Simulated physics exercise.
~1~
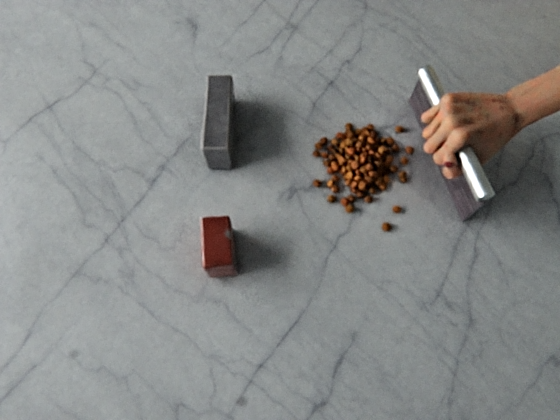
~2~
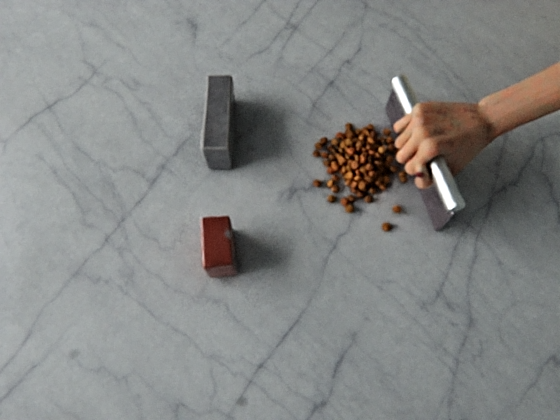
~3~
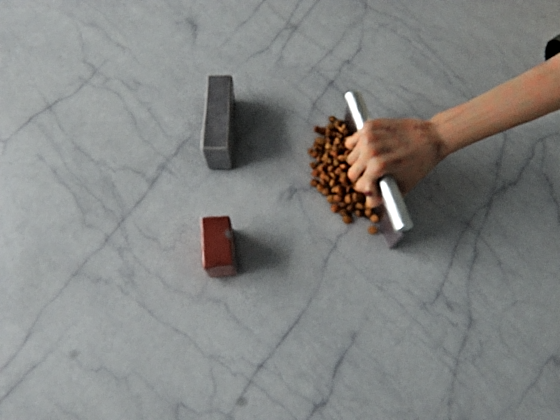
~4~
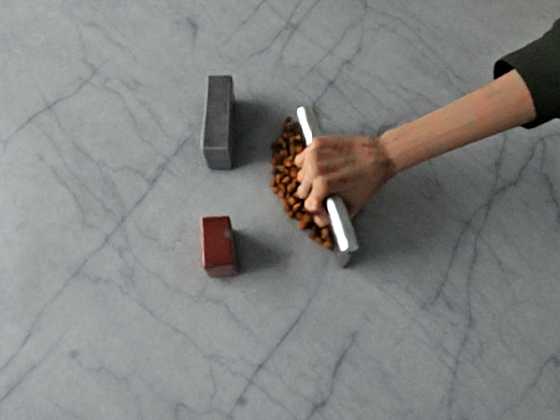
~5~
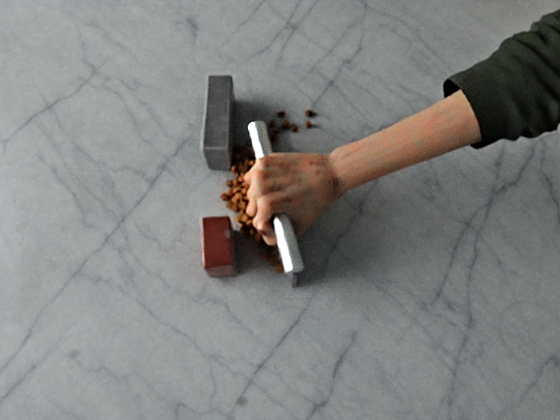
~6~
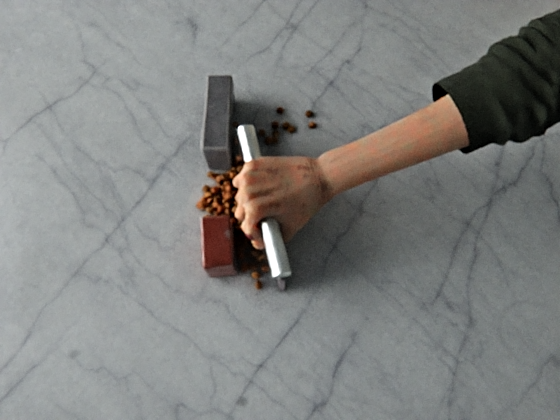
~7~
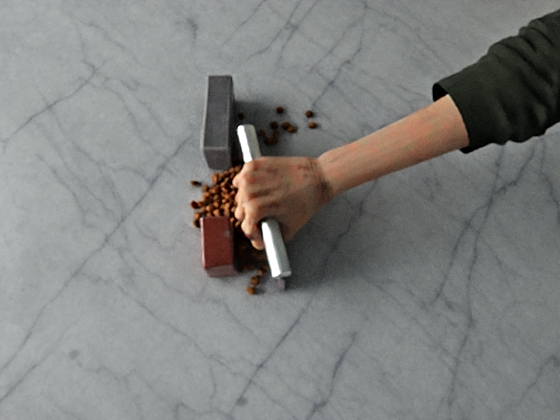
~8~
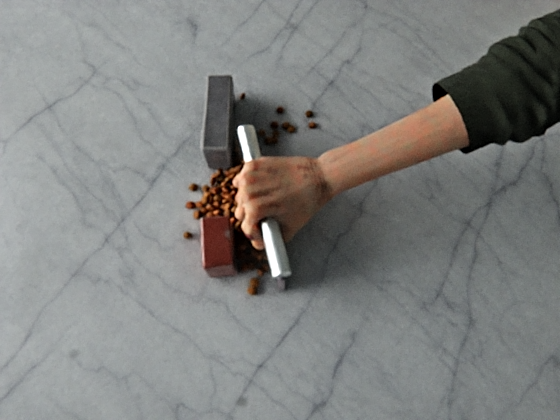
We see a hand push a scraper leftwards across a grey marbled surface, sweeping a pile of brown kibble towards a grey block and a red block. The scraper stops beside them, with some pieces in or through the gap and most held up before the blocks.
